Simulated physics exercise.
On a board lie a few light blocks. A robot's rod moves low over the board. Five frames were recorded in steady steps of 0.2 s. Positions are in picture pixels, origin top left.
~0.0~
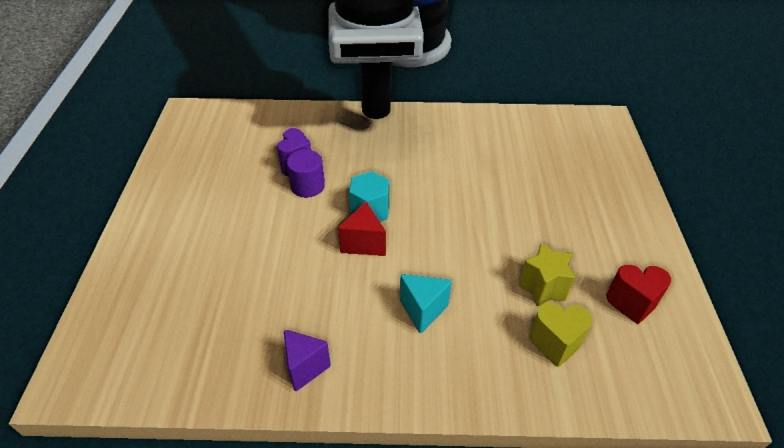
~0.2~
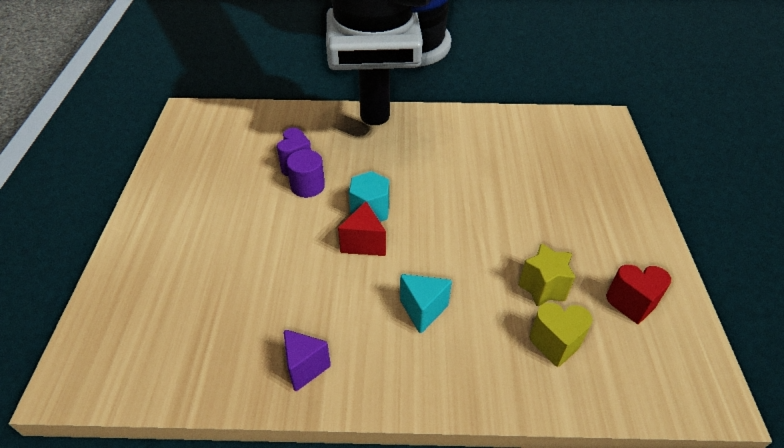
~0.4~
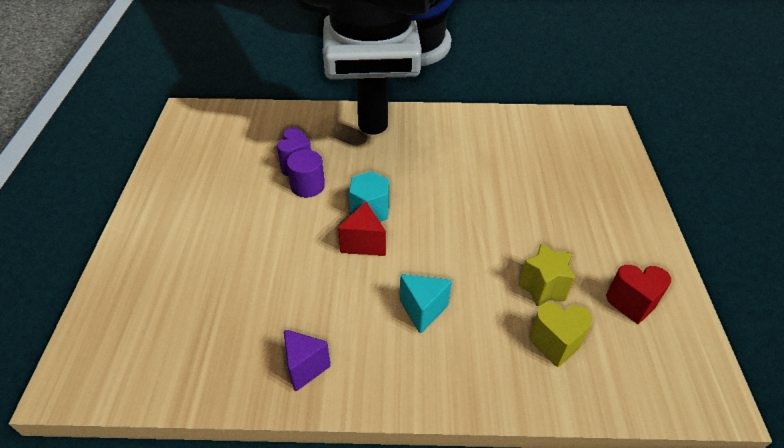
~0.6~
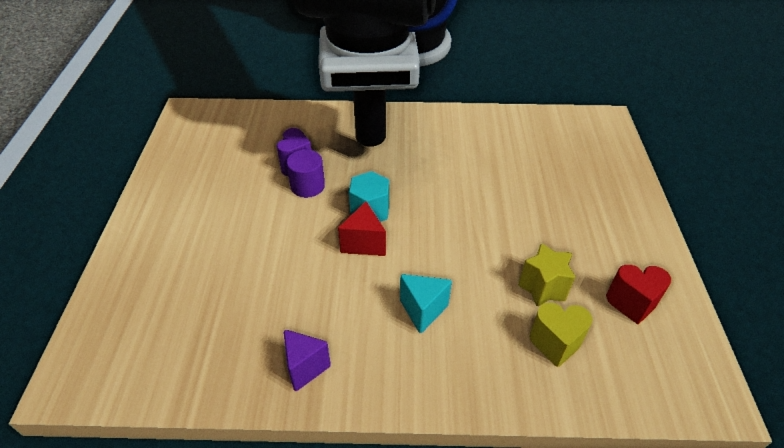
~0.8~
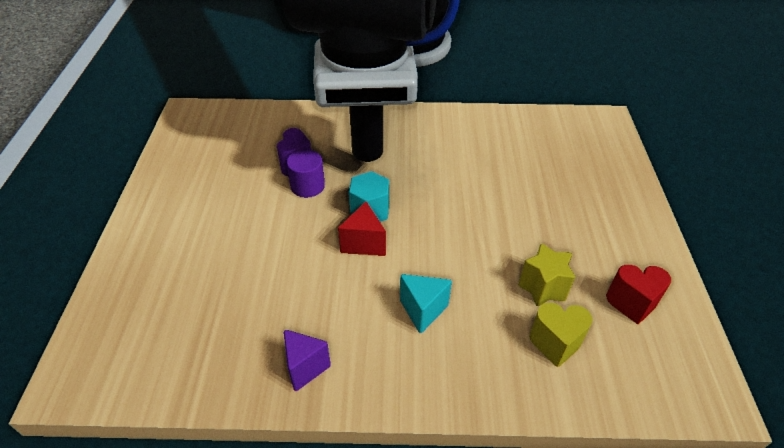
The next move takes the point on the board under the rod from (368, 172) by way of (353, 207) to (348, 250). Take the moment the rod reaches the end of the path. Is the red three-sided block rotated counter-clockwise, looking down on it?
No.
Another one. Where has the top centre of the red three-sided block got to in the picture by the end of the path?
The middle of its top is at (370, 248).
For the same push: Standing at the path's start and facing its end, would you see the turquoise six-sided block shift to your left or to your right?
Its sideways move is to the left.
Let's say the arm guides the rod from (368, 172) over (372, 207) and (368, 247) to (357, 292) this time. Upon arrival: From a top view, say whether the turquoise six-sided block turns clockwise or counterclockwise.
It spins clockwise.
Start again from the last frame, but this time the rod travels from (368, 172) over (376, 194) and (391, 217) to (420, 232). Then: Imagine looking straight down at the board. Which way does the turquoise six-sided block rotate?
Looking down: Clockwise.
What follows on the original path. One third of the way, rod (356, 177); red three-sided block (362, 225); turquoise six-sided block (371, 192).
Two thirds of the way, rod (349, 202); red three-sided block (364, 243), turned 35° clockwise; turquoise six-sided block (379, 212), turned 45° anticlockwise.
At the end, rod (346, 231); purple circle still; red three-sided block (370, 248), turned 50° clockwise; turquoise six-sided block (385, 218), turned 60° anticlockwise.
